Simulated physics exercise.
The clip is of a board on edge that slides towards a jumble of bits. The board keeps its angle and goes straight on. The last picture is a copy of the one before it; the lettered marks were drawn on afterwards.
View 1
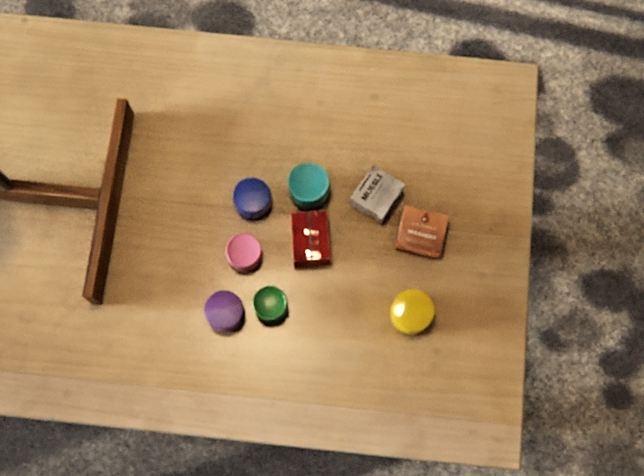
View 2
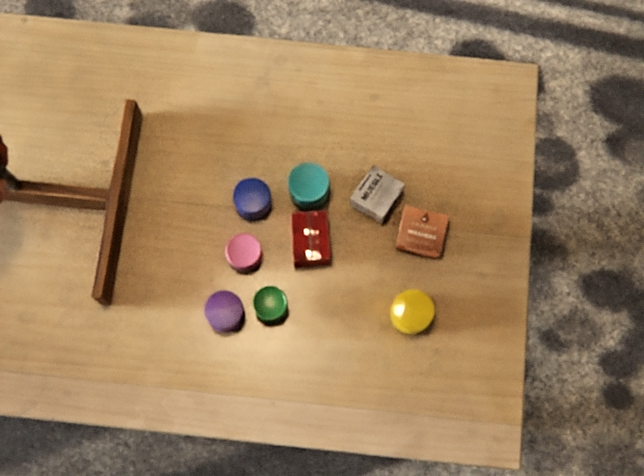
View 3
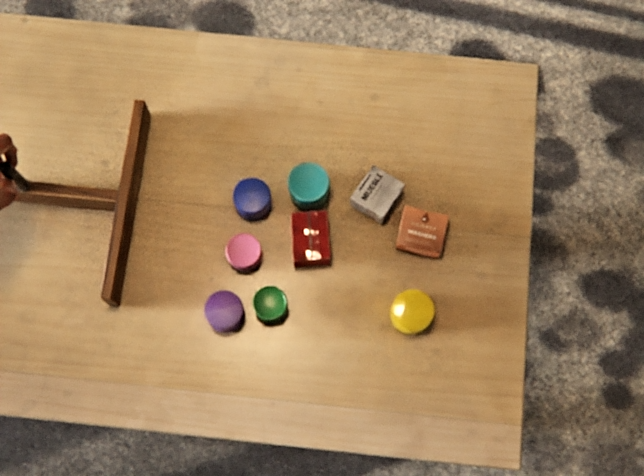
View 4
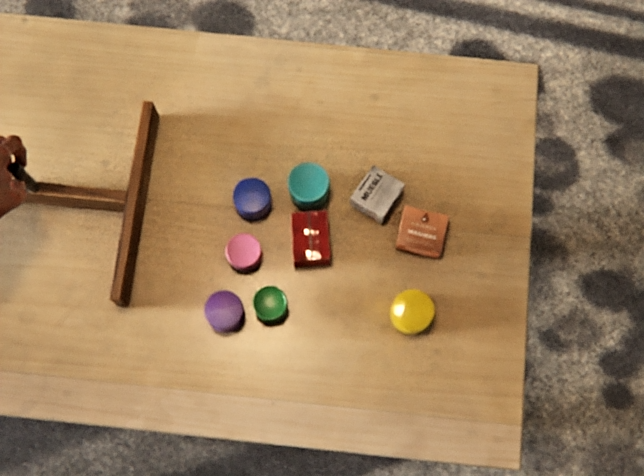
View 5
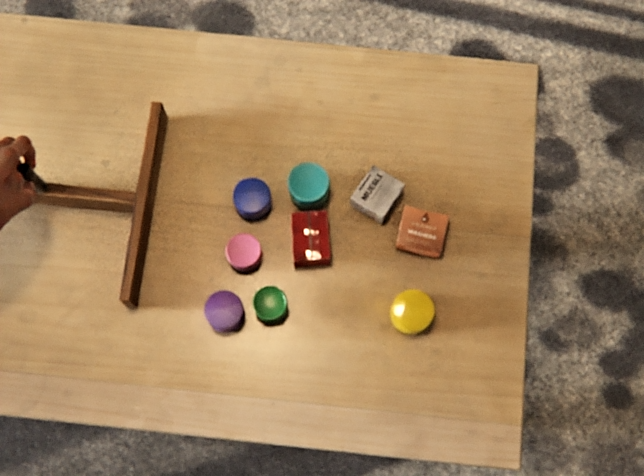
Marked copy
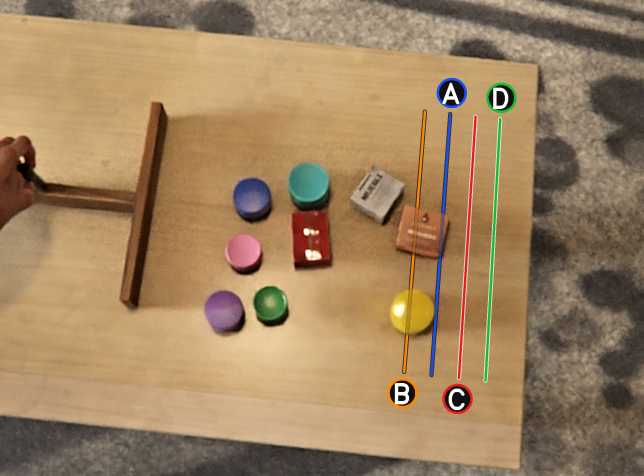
Hand pushing a wooden board on edge slowly rightward across a table towards scattered colourful round tubs and small boxes.
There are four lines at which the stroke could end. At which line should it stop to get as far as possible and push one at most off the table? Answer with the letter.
C is the last line within the limit.
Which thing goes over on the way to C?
The orange box goes over.
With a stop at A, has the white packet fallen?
No.
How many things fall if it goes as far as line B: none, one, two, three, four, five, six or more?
By then, none.
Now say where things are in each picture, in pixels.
The first picture shows purple tin (225, 311); green tub (270, 305); orange box (422, 232).
The second picture shows board (113, 195); red box (311, 239).
The third picture shows board (123, 196); white packet (377, 194).
The fourth picture shows board (132, 197); pink jar (244, 253).
The fifth picture shows board (140, 198); purple tin (225, 311); green tub (270, 305); orange box (422, 232).
On the marked copy, A at (441, 239); B at (415, 237); C at (468, 242); D at (493, 245).
Following C. Soon after the start, board (258, 210); purple tin (272, 319); green tub (304, 301).
Later, board (376, 222); orange box (469, 237); white packet (441, 197).
In the end, board (469, 231); orange box over the edge; white packet (530, 203); one fallen.
As for the rest, A is within the limit but short; B is within the limit but short; D drops four.
